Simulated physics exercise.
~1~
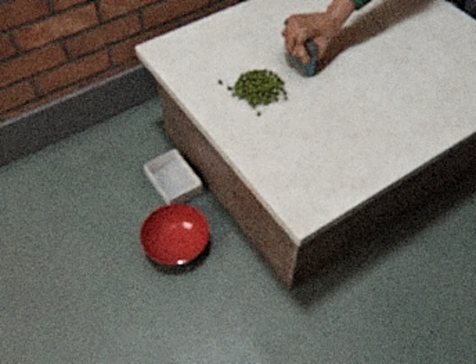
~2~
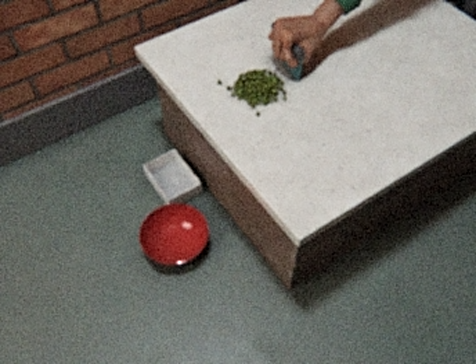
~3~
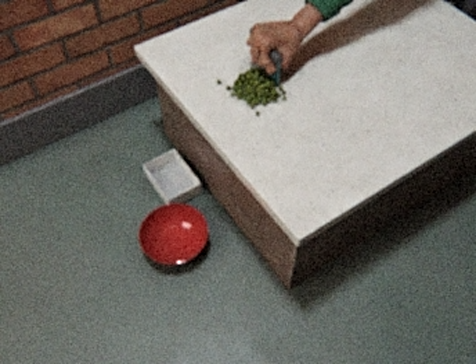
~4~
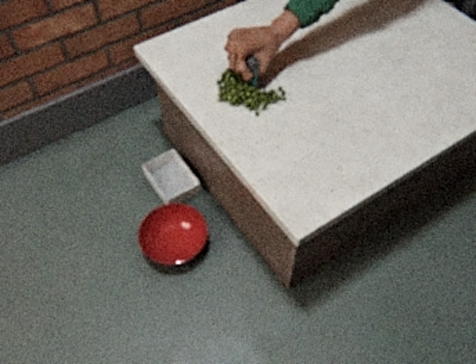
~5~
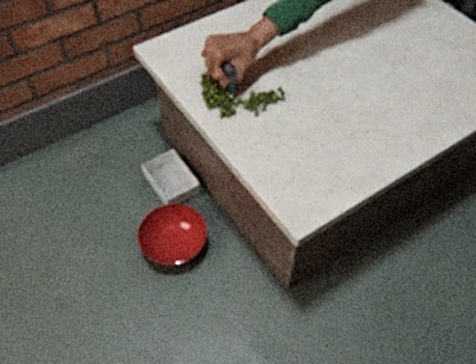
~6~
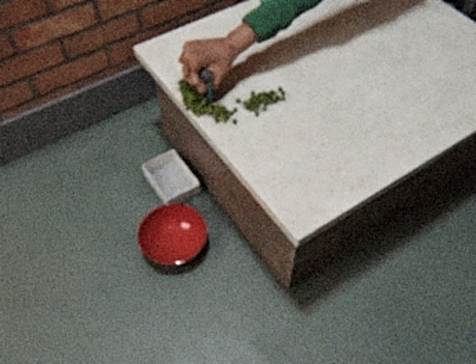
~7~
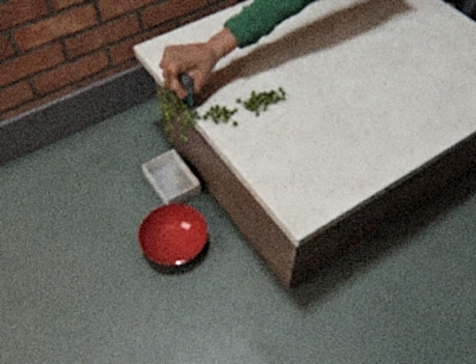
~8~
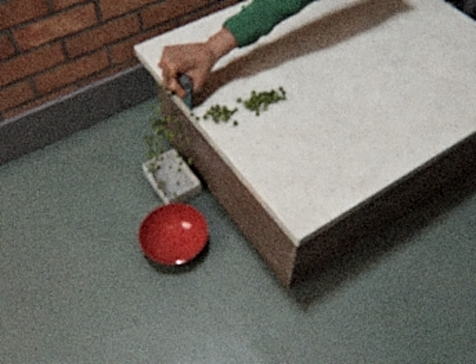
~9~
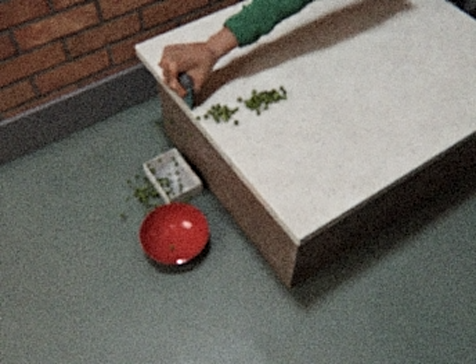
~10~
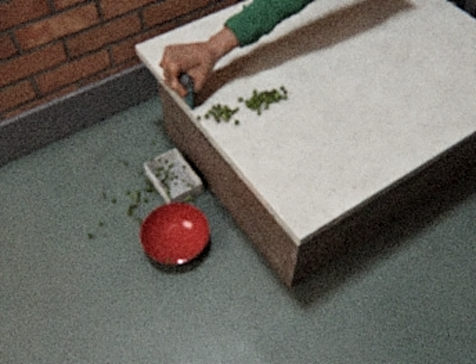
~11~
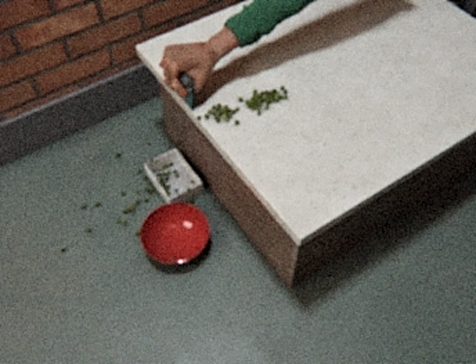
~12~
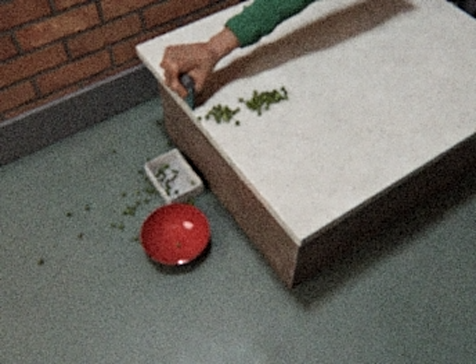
The video shows a hand in a green sleeve pushing small green pieces leftward across a white tabletop with a scraper. Some spill over the edge, landing in a white tin and scattering on the floor, while others remain on top and the red bowl stays apparently empty.
